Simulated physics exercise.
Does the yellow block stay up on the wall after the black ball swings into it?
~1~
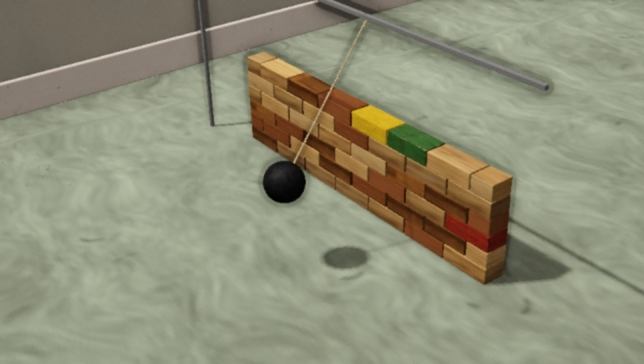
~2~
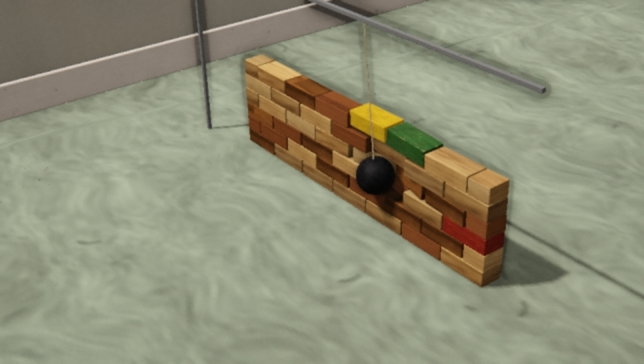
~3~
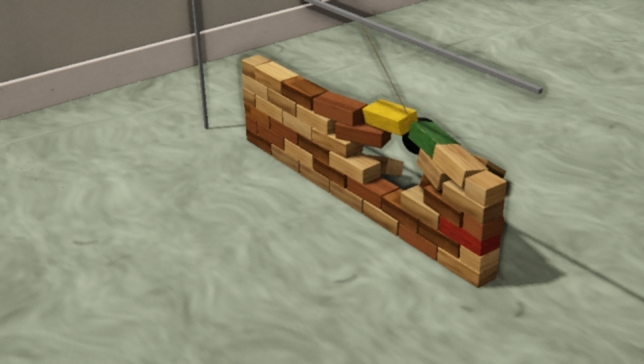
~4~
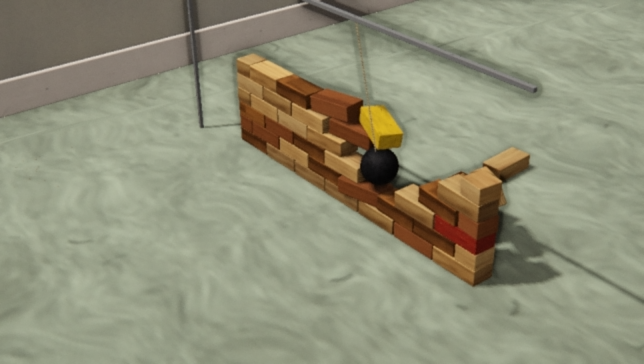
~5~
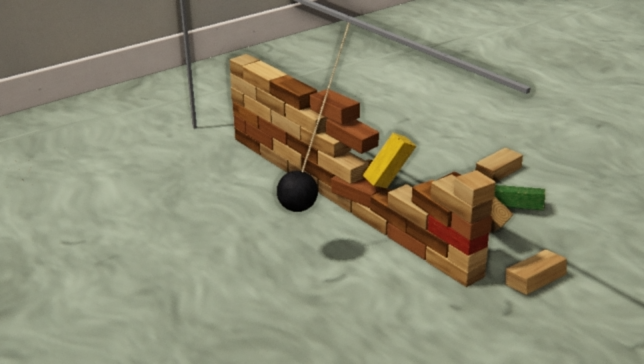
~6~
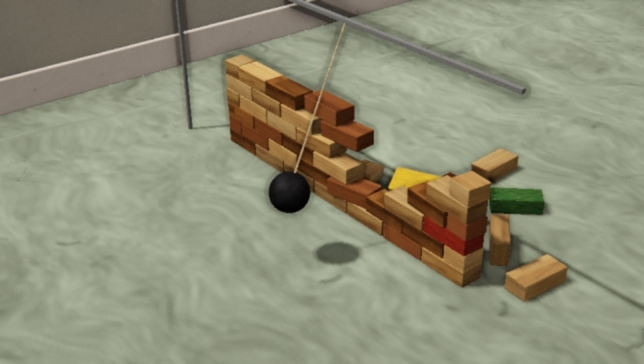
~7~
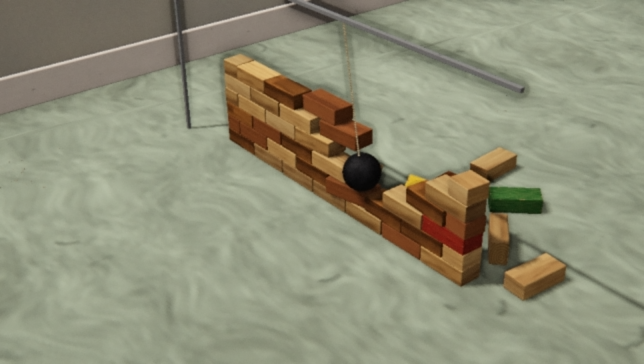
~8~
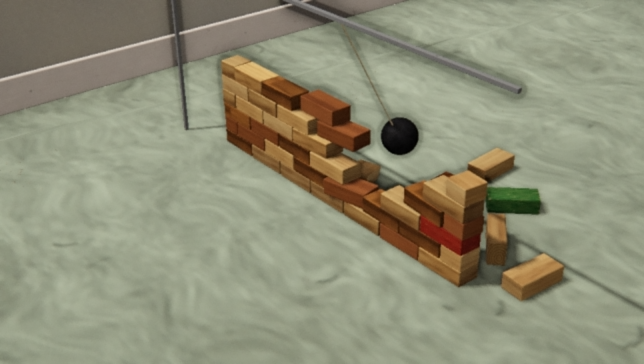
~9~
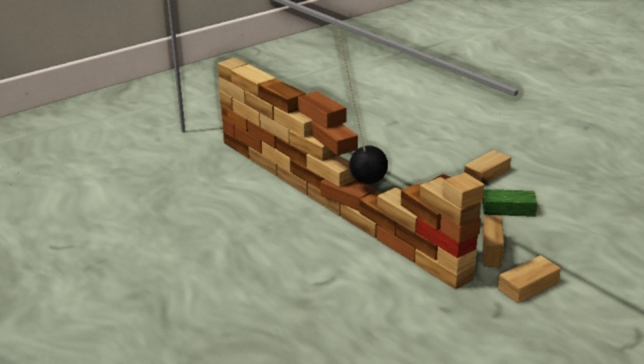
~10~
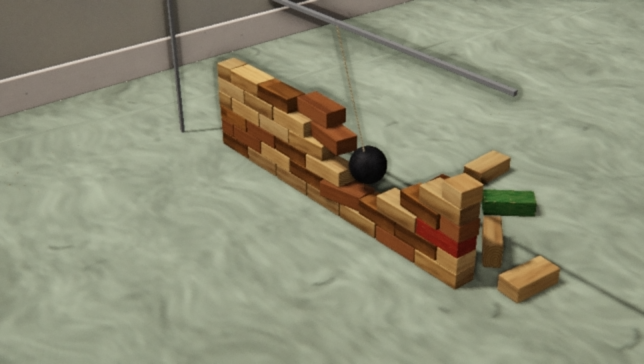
No, the yellow block does not stay up. It tips over and drops down behind the broken part of the wall.
A black ball on a line swings into a wooden block wall, leaving a gap.
